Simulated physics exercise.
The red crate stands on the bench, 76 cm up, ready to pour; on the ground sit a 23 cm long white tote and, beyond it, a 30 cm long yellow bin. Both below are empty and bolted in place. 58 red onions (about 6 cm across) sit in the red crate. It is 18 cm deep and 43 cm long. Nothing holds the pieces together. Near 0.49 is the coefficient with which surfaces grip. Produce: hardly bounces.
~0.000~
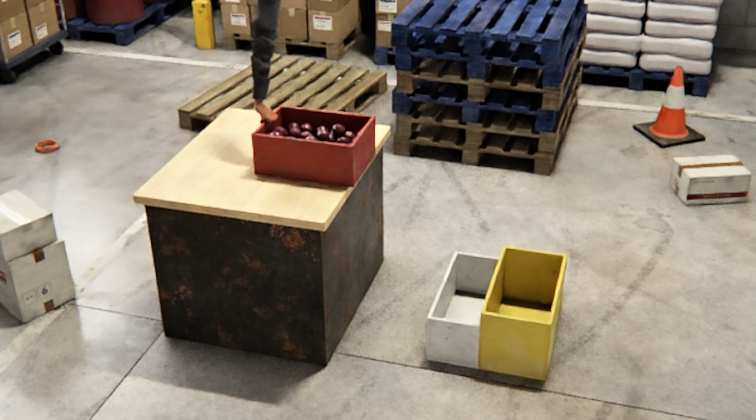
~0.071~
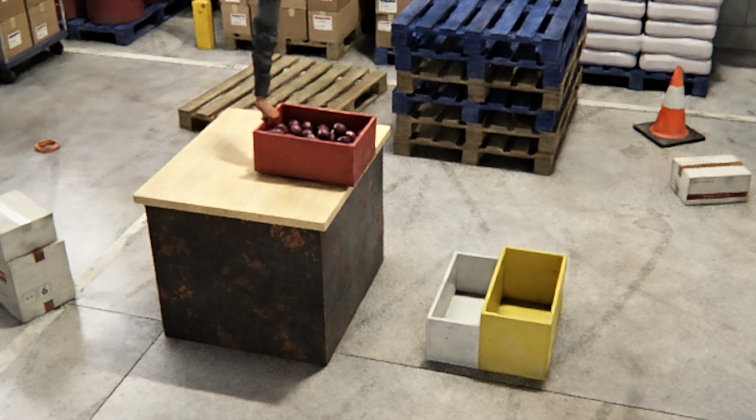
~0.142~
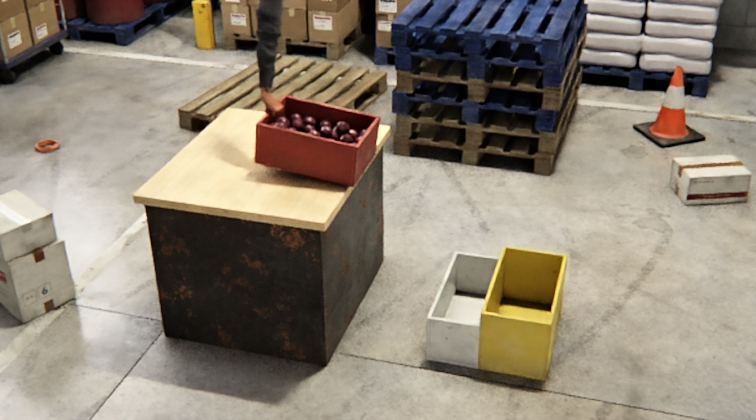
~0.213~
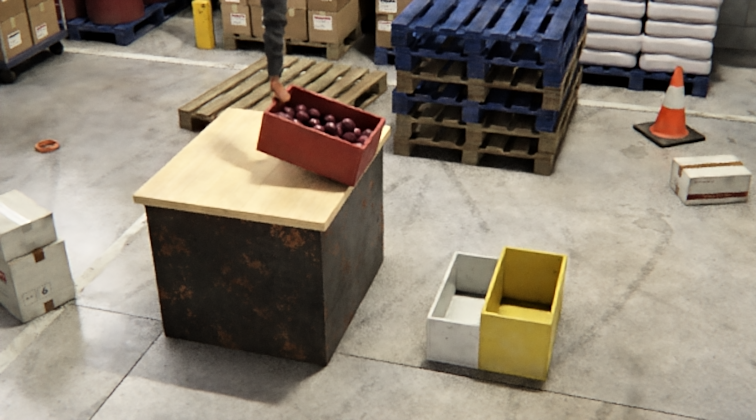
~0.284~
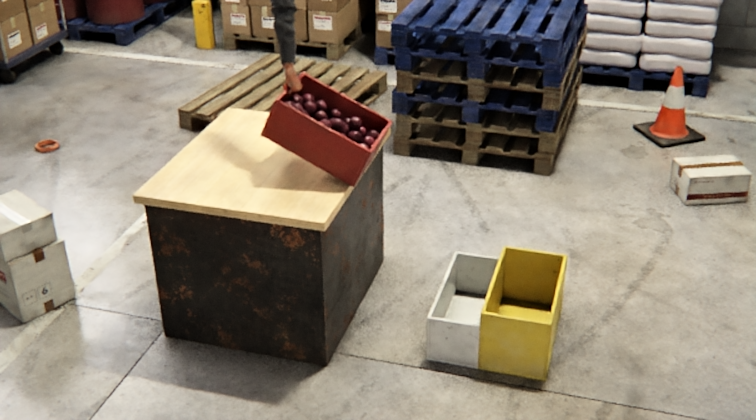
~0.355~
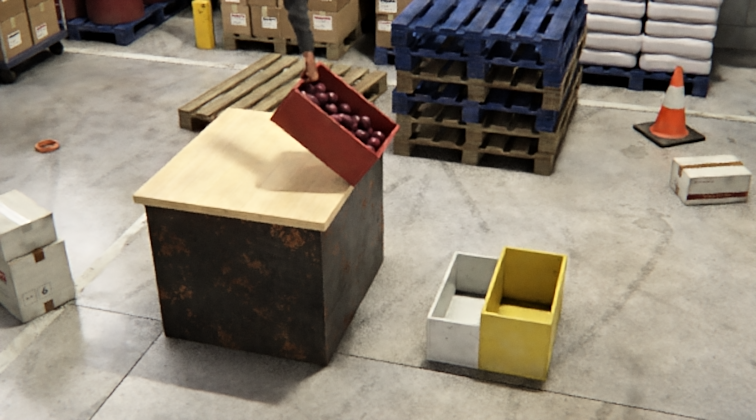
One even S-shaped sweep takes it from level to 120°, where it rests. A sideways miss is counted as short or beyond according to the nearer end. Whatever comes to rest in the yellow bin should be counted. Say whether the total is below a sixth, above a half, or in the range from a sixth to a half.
The total is below a sixth.
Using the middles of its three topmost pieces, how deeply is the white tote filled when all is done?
It reaches close to 13 cm.
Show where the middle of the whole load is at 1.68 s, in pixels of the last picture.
Near (466, 315).
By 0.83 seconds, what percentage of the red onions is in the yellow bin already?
Around 0 per cent at that point.
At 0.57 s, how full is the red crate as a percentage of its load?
That works out to some 100 percent of it.
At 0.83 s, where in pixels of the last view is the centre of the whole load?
About (422, 173).
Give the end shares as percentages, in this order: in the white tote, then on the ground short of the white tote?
I'd put it at about 80 percent, then about 10 percent.
After 0.57 s, tilt 76°; 58 still in the red crate.
After 0.83 s, tilt 113°; 30 still in the red crate and 28 in the air.
After 1.20 s, tilt 120°; 34 in the white tote, 4 in the yellow bin, 2 on the ground short of the white tote and 18 in the air.
Final count (at 1.68 s), 46 in the white tote, 5 in the yellow bin and 7 on the ground short of the white tote. Asked share, 5 of 58, 9 per cent.
